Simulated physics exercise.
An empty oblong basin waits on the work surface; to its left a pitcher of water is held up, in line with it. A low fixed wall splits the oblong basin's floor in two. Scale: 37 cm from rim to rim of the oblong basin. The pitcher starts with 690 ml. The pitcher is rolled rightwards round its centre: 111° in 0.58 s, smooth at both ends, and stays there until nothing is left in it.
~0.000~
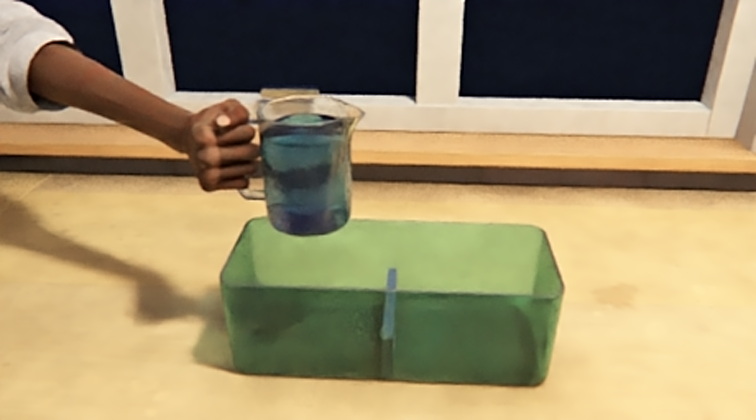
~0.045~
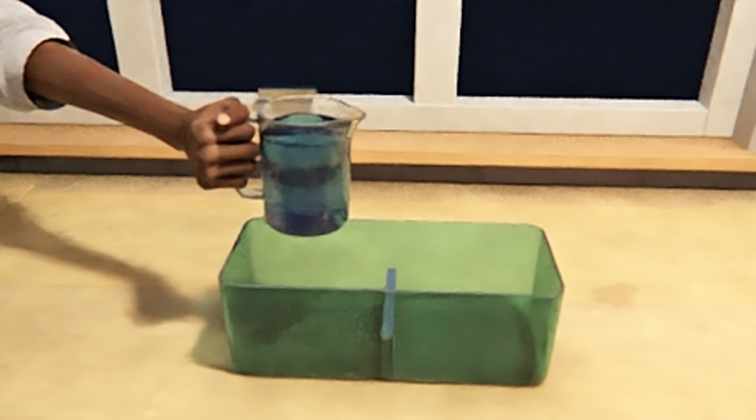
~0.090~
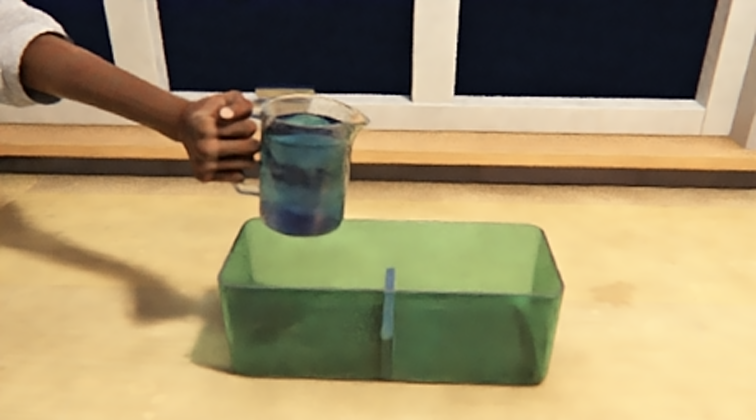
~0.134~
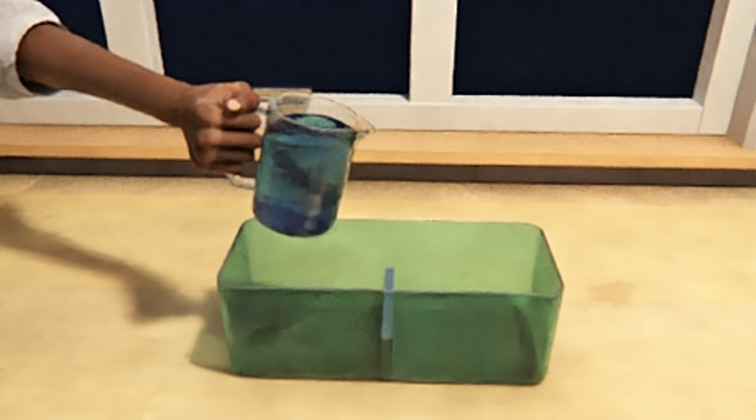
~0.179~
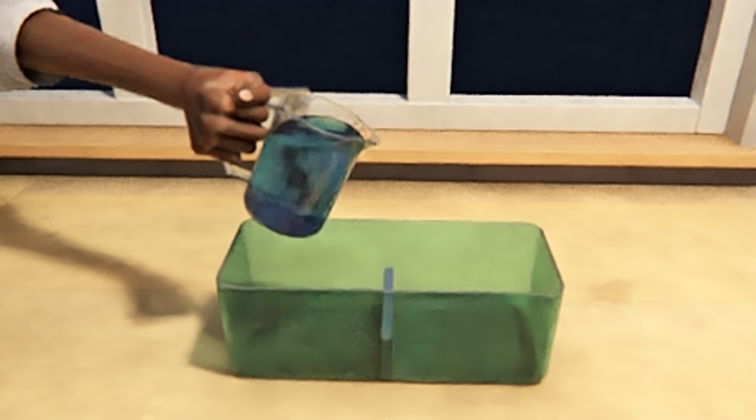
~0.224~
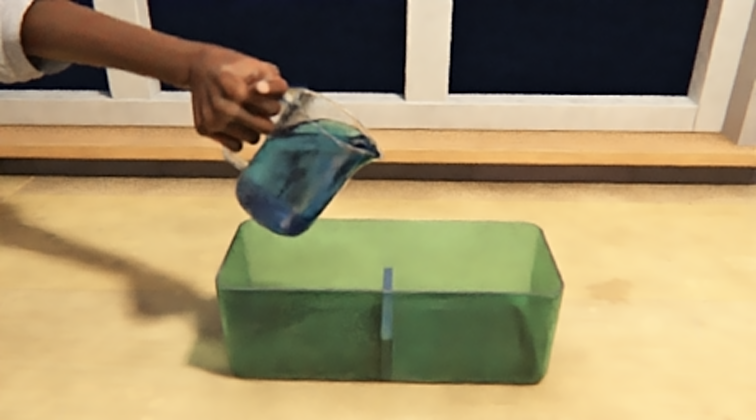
A dark-skinned hand in a white sleeve holds a clear glass pitcher of blue water above a pale tabletop, seen from the front and slightly above, with dark white-framed windows behind. Below and to the right sits an empty, see-through green oblong basin with a blue upright strip at its middle. The hand smoothly tilts the pitcher rightwards, gently then further, while the view stays still.
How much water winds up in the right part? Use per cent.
The far part has some 91 per cent.
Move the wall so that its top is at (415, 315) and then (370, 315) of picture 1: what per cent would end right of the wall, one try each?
In turn about 55 and 90 per cent.
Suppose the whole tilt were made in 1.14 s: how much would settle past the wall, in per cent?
Then about 90 per cent.
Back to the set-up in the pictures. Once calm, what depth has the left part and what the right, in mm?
Left about 2 mm, right about 24 mm.
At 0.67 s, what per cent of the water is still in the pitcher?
About 14 per cent.
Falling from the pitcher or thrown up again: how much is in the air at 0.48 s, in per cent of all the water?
Some 18 per cent.
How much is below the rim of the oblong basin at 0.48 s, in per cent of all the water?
Some 24 per cent.
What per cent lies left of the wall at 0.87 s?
About 7 per cent.
Then, 0.48 s in, the tilt is 103° and 57 per cent is still to pour, 0 is left of the wall and 24 right of it.
Then, 0.67 s in, the tilt is 111° and 14 per cent is still to pour, 6 is left of the wall and 70 right of it.
Then, 0.87 s in, the tilt is 111° and 1 per cent is still to pour, 7 is left of the wall and 88 right of it.
Then, 1.08 s in, the tilt is 111° and 0 per cent is still to pour, 8 is left of the wall and 91 right of it.
Finally, 8 per cent lies left of the wall, 91 right of it and 1 outside.
